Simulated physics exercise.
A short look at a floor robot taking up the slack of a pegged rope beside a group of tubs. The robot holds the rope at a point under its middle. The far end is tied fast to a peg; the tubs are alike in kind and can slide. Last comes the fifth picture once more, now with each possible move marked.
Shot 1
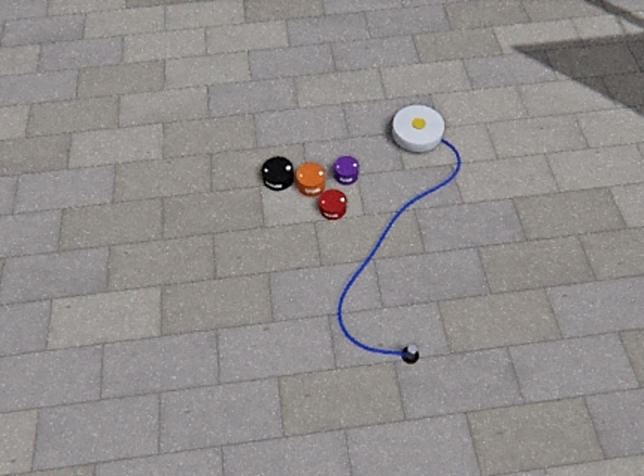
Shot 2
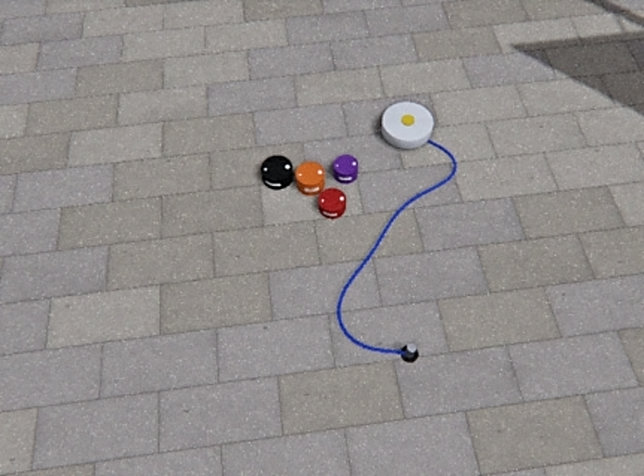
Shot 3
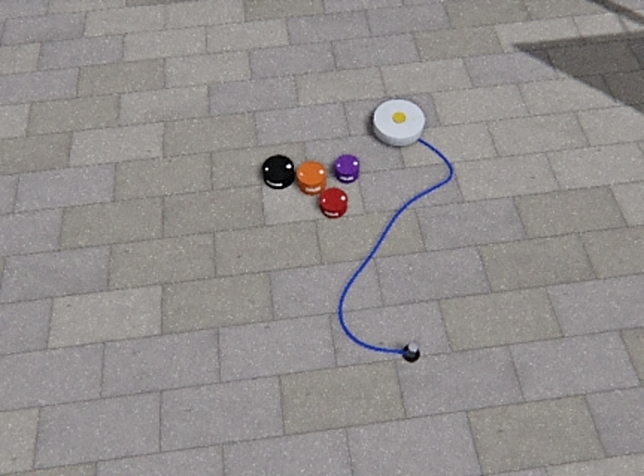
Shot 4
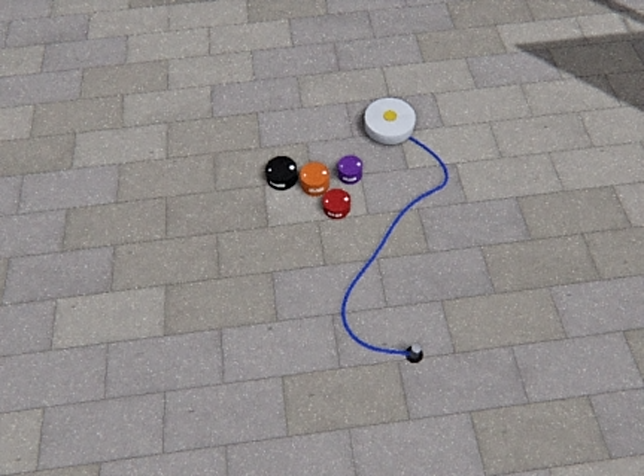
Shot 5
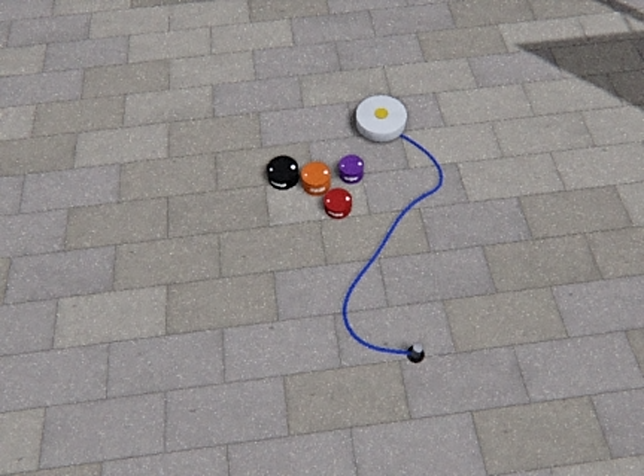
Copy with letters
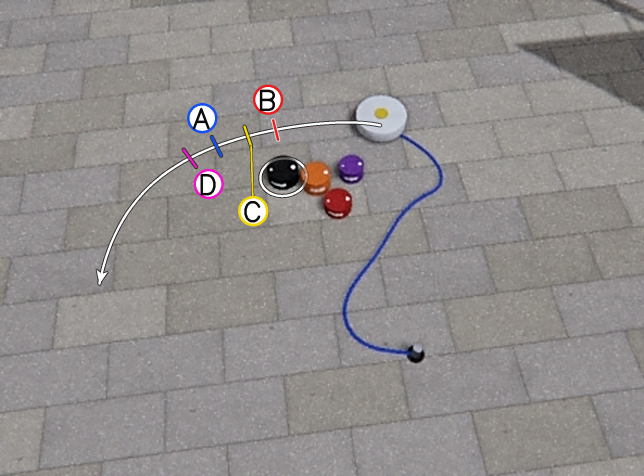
White disc-shaped robot sliding slowly leftward on grey paving, trailing a blue rope tied to a peg, beside four motionless coloured tubs.
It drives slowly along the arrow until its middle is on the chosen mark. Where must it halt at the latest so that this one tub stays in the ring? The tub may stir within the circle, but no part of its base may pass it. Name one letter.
It should halt at D.
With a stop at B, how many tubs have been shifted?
The count is none.
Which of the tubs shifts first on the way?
The purple tub.
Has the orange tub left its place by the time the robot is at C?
By then, no.
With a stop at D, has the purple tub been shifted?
Yes.
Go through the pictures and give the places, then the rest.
In the first frame, purple tub (346, 171); robot (418, 130); peg (411, 352).
In the second frame, robot (407, 126); red tub (332, 204).
In the third frame, robot (398, 124); purple tub (347, 169).
In the fourth frame, robot (389, 122); orange tub (315, 179).
In the fifth frame, robot (381, 119); black tub (283, 173); purple tub (351, 170); peg (417, 351).
On the marked copy, A at (216, 146); B at (276, 130); C at (248, 136); D at (190, 158); the ring at (284, 177); the route from (380, 125) via (205, 151) to (99, 284).
With D. Early on, robot (311, 119); black tub (283, 173).
Further on, robot (245, 131); black tub (283, 173).
At the end, robot (188, 153); orange tub (310, 180); red tub (337, 210); black tub (282, 173); purple tub (336, 187); the black tub is still in its ring.
As for the rest, A is safe but short; B is safe but short; C is safe but short.
